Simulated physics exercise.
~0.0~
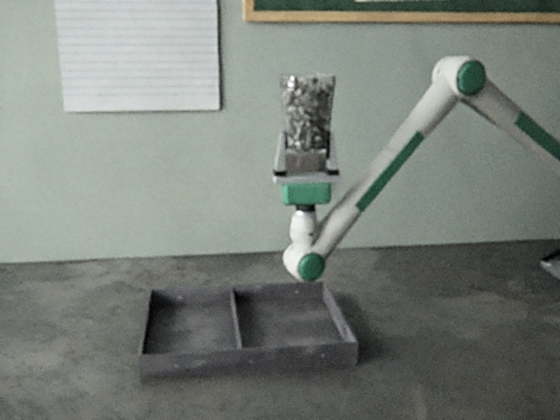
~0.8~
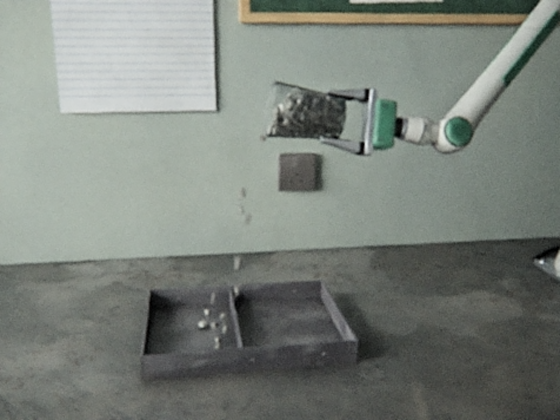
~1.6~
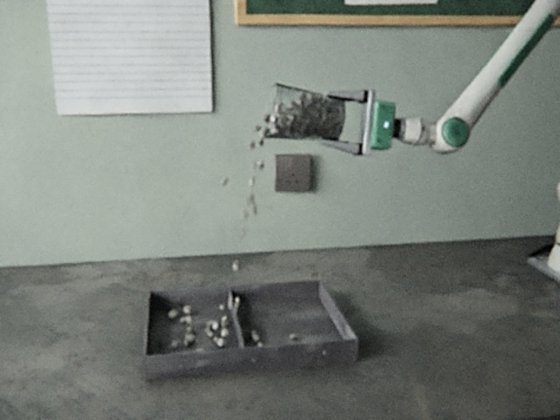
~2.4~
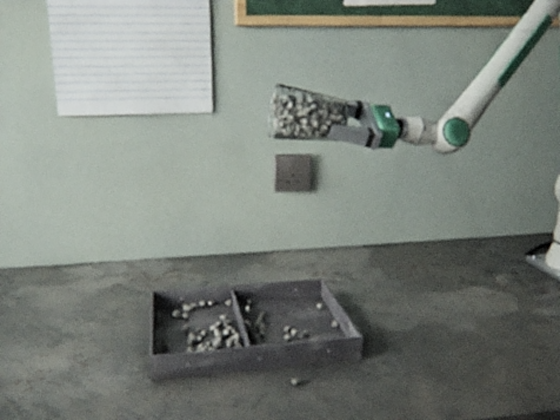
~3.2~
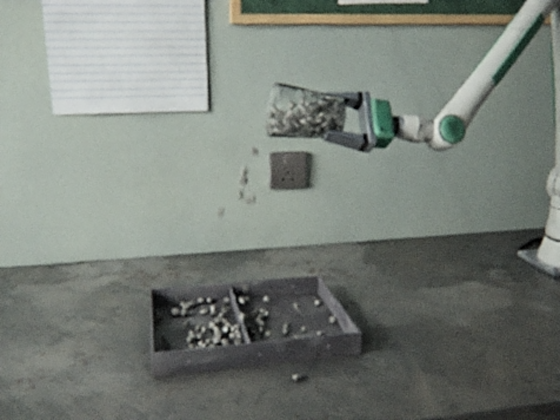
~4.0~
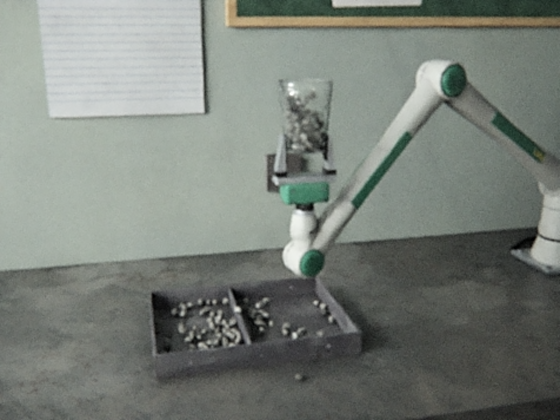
A white and green robot arm tipped a clear cup of small pebbles onto its side above a divided grey tray, spilling some into both sections, more on the left, then turned the cup upright again with plenty still inside and one stray on the table.
